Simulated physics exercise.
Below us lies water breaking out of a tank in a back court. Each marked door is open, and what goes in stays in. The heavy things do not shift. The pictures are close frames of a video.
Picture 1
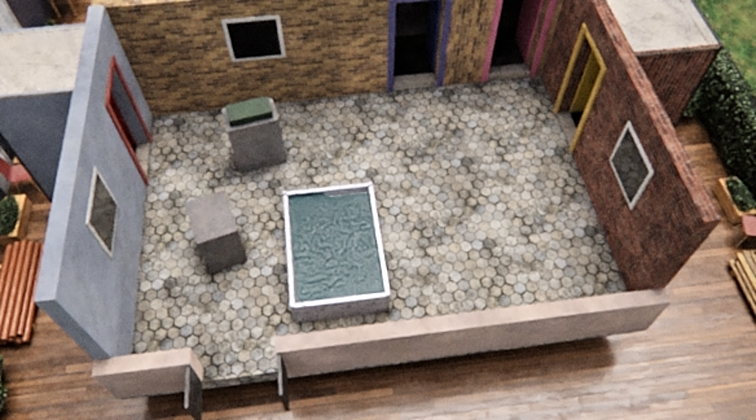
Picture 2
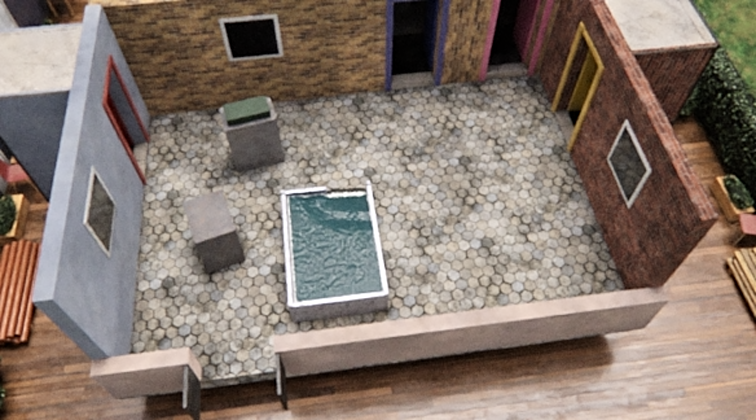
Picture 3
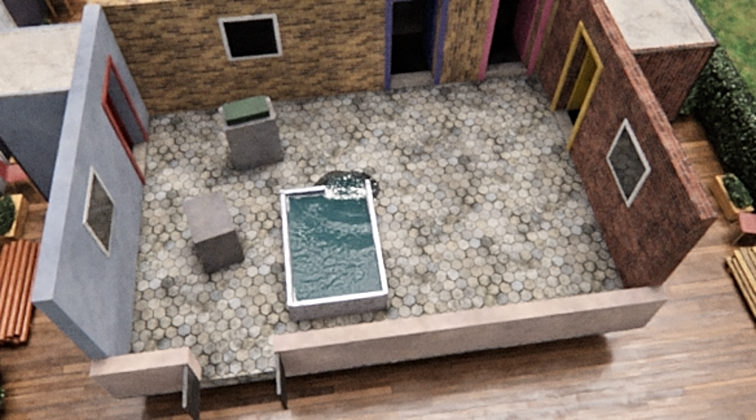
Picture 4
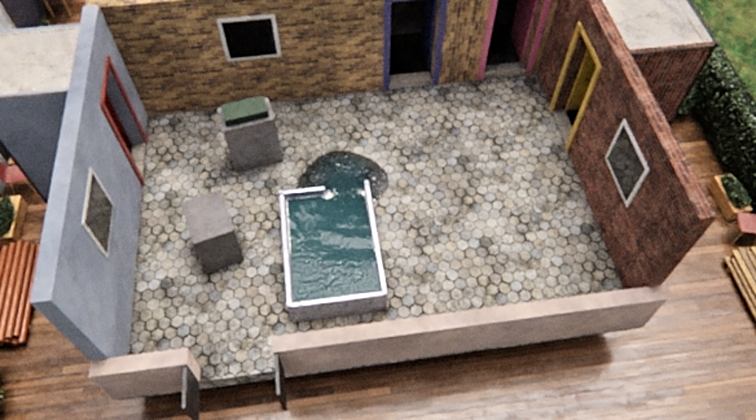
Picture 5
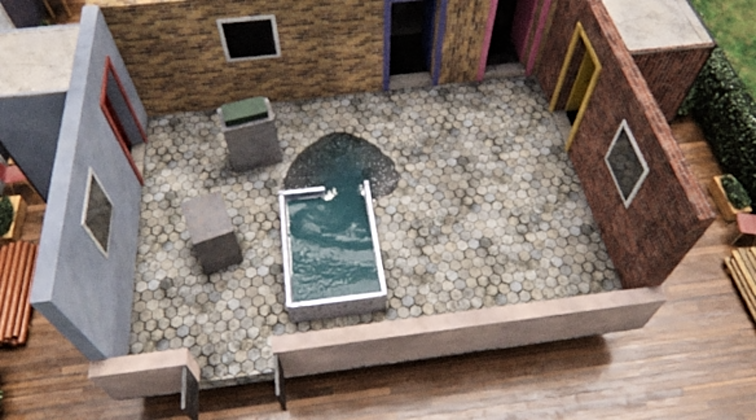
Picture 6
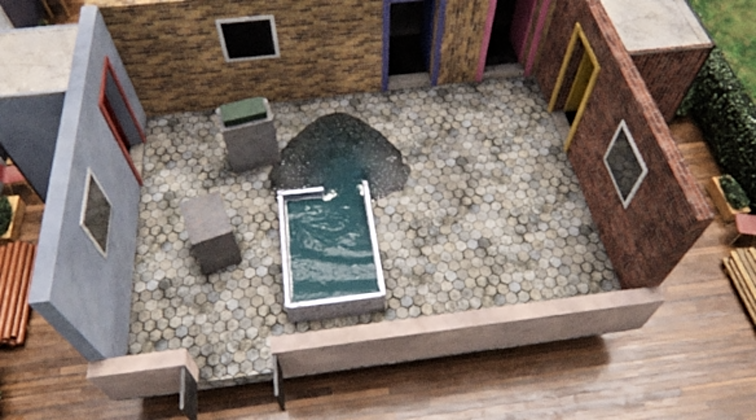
A back court paved in pale hexagonal stones is seen from high above, the view barely shifting. A white-rimmed tank of teal water sits near the centre, two grey blocks to its left, between a blue-grey wall at left, a brick wall behind and a red-brown wall at right. The water churns, then pours through a gap in the tank's far side, spreading backward in a widening dark fan.
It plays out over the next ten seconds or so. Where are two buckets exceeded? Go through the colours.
In the end: The blue door stays under that; the pink door stays under that; the red door takes more than that; the yellow door stays under that.
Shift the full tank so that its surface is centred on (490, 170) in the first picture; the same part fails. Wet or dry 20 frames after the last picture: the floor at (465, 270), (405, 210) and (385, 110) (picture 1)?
As listed: Clear, no water, covered.
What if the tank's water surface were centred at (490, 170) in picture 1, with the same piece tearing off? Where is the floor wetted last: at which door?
It is the red-painted one.
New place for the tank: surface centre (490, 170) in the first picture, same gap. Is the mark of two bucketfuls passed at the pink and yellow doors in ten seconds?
In short: The pink door lets more in; the yellow door takes less.
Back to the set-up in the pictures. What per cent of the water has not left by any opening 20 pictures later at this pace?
Near 100 in a hundred.
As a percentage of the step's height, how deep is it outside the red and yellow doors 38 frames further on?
In turn 220 and 100 per cent.
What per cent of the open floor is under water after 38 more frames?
Close to 50 %.
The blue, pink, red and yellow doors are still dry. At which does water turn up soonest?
That is the door marked blue.
A moment on, water covers 15 % of the floor; the blue door not reached, the pink door not reached, the red door not reached, the yellow door not reached.
Next, water covers 25 % of the floor; the blue door wet at the sill, nothing in, the pink door not reached, the red door not reached, the yellow door not reached.
Then, water covers 30 % of the floor; the blue door wet at the sill, nothing in, the pink door wet at the sill, nothing in, the red door wet at the sill, nothing in, the yellow door not reached.
Later, water covers 50 % of the floor; the blue door wet at the sill, nothing in, the pink door wet at the sill, nothing in, the red door over two buckets in, the yellow door under two buckets in.
In the end, water covers 85 % of the floor; the blue door wet at the sill, nothing in, the pink door wet at the sill, nothing in, the red door over two buckets in, the yellow door under two buckets in.
